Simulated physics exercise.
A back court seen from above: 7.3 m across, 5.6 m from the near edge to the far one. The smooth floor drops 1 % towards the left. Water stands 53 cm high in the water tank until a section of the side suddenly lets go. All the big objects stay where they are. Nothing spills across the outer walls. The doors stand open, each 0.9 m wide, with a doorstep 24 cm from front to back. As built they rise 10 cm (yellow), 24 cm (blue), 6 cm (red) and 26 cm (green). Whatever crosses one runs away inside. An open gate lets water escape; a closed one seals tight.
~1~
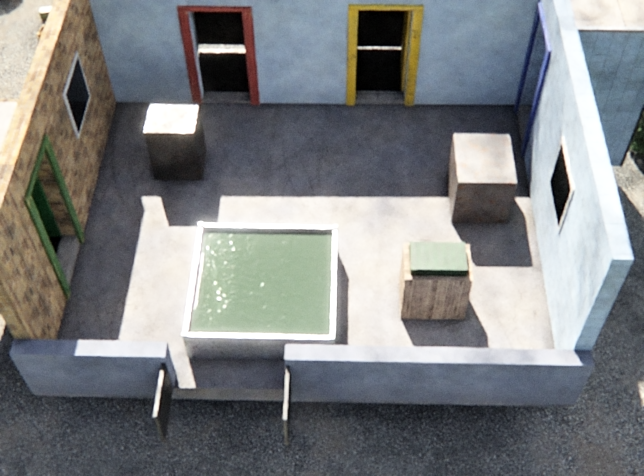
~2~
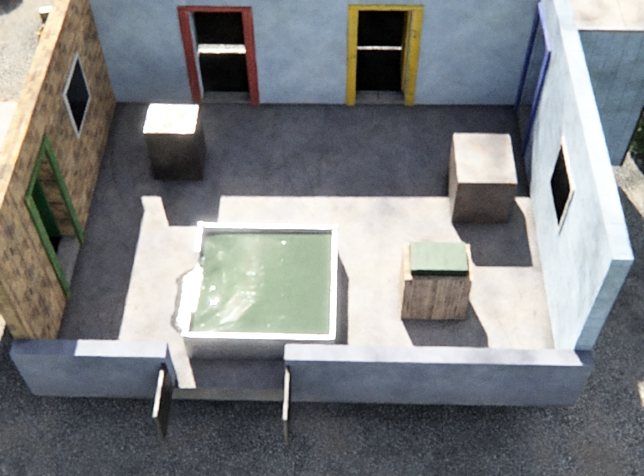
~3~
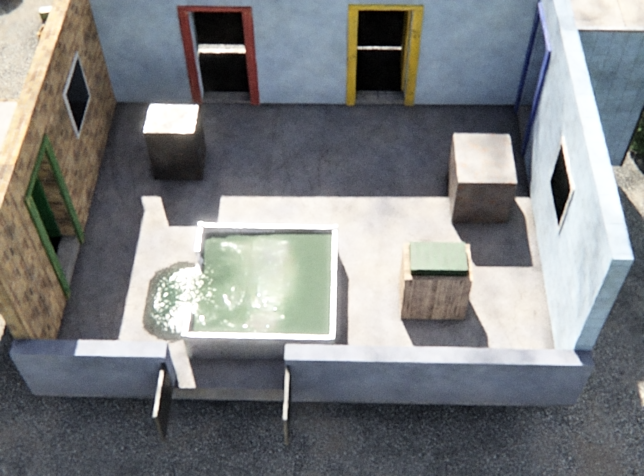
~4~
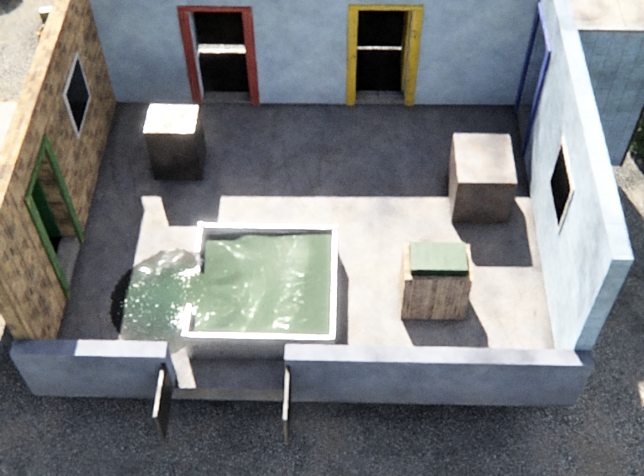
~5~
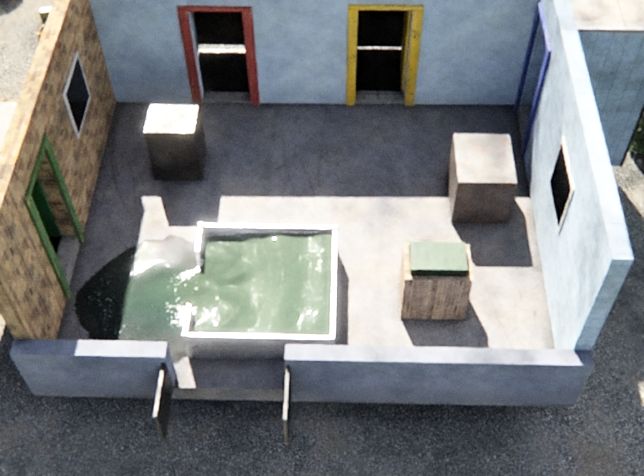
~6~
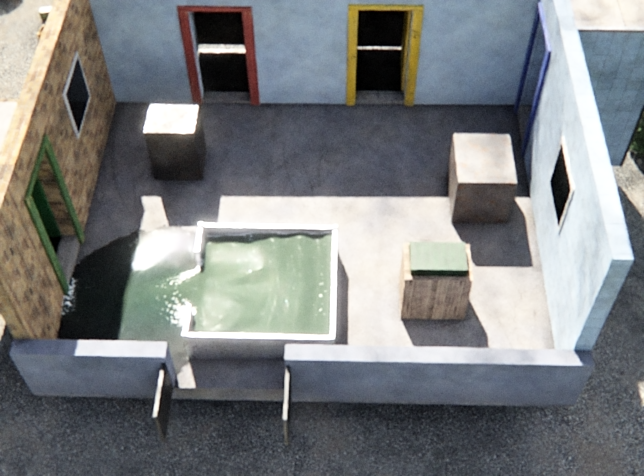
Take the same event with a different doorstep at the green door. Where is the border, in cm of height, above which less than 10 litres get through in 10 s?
At least 26 cm or so.
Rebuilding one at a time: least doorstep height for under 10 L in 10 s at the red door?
Roughly 6.5 cm at red.
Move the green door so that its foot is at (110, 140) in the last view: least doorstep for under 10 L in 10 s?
About 15 cm.
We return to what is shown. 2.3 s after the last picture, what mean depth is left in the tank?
Some 27 cm.
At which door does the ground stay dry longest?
The blue one.
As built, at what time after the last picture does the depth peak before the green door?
At about 1.4 s.
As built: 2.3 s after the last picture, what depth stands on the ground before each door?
In cm: Yellow 0, blue 0, red 0, green 23.
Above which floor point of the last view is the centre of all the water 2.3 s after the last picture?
Near (191, 283).
Then, 0.7 s after the last picture water covers 15 % of the floor, deepest (42 cm) near (52, 359); 28 cm at the green door, 1 litre in over its 26 cm doorstep.
Then, 2.3 s after the last picture water covers 25 % of the floor, deepest (27 cm) near (50, 370); 23 cm at the green door, 8 litres in over its 26 cm doorstep.
Then, 9.3 s after the last picture water covers 85 % of the floor, deepest (14 cm) near (114, 116); 11 cm at the green door, 9 litres in over its 26 cm doorstep.
At the green door as built, the water peaked near 29 cm, 1.3 s after the last picture.
Run again over the same 10 s with other heights there, 42 litres in over 21 cm, 3 litres over 28.5 cm. The limit of 10 litres is kept from about 26 cm up.
